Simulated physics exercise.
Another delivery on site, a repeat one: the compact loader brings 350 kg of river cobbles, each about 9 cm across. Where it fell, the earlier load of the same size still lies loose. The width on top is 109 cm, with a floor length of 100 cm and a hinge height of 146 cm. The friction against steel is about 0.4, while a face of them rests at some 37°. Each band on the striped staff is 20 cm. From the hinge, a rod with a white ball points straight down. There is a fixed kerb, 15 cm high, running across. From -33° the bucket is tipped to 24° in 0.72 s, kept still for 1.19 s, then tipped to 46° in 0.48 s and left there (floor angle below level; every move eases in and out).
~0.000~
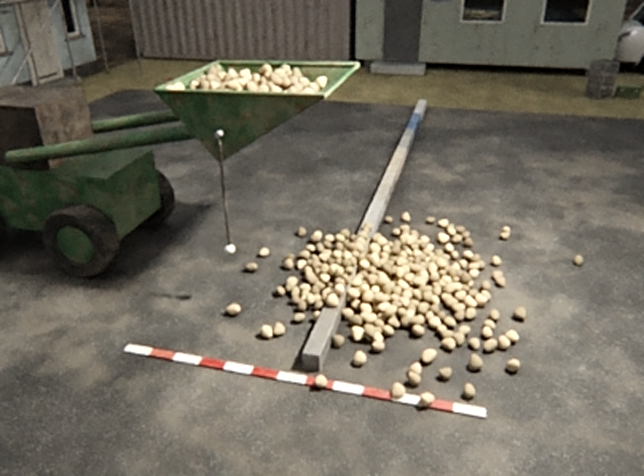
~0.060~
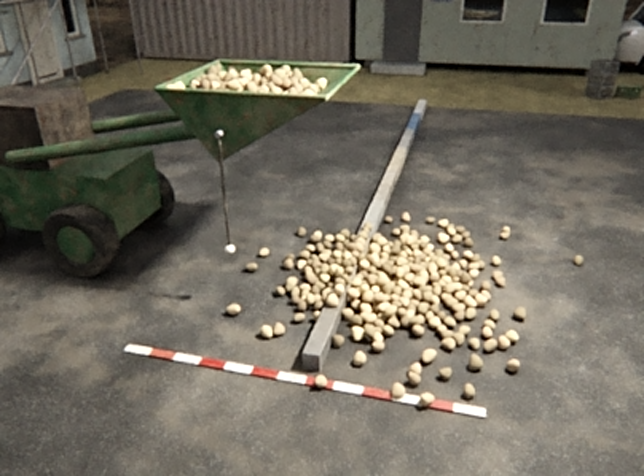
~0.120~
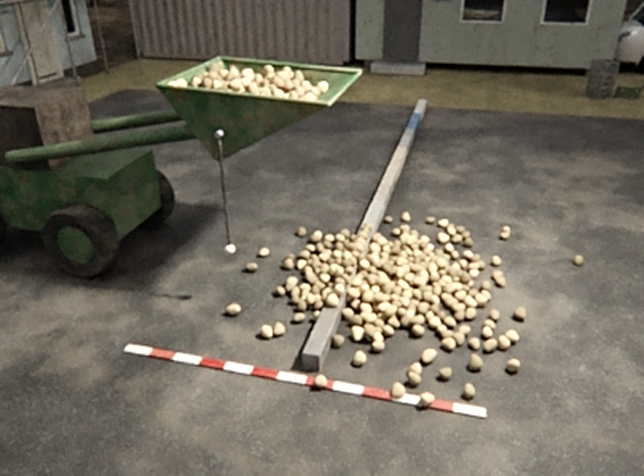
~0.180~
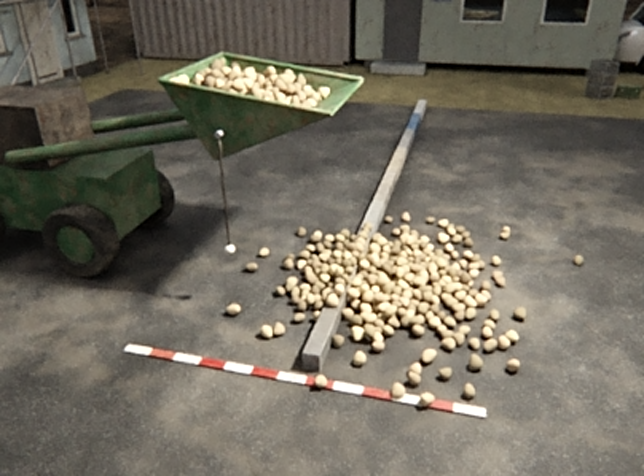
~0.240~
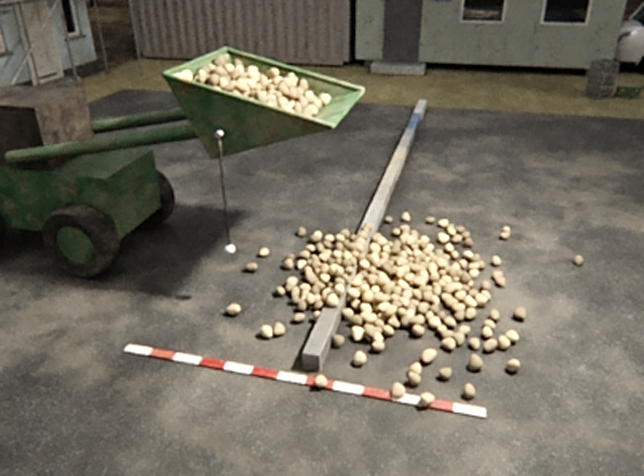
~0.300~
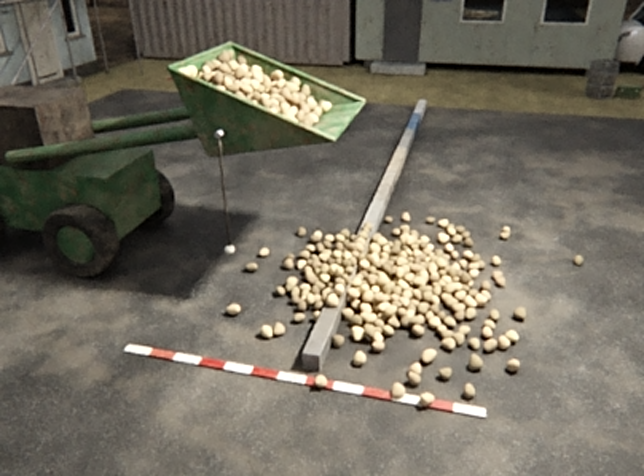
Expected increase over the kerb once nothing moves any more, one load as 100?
About 91 in every hundred.
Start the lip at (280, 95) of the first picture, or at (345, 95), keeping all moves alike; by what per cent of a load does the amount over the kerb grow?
First place about 40 %, second about 95 %.
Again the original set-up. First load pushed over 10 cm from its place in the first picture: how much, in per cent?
Roughly 15 % of them.
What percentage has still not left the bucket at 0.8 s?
Roughly 100 per cent remains inside.
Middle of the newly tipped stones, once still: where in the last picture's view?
I'd put their centre close to (396, 270).
After 0.5 s the floor is at 15°; in per cent of one load, 100 in the bucket, 24 on this side of the kerb, 76 over the kerb; the foremost stones are at (562, 306).
After 0.8 s the floor is at 24°; in per cent of one load, 99 in the bucket, 25 on this side of the kerb, 76 over the kerb; the foremost stones are at (562, 306).
After 2.8 s the floor is at 46°; in per cent of one load, 0 in the bucket, 33 on this side of the kerb, 167 over the kerb; the foremost stones are at (580, 324).
After 5.5 s the floor is at 46°; in per cent of one load, 0 in the bucket, 33 on this side of the kerb, 167 over the kerb; the foremost stones are at (580, 324). Net gain over the kerb, 91.
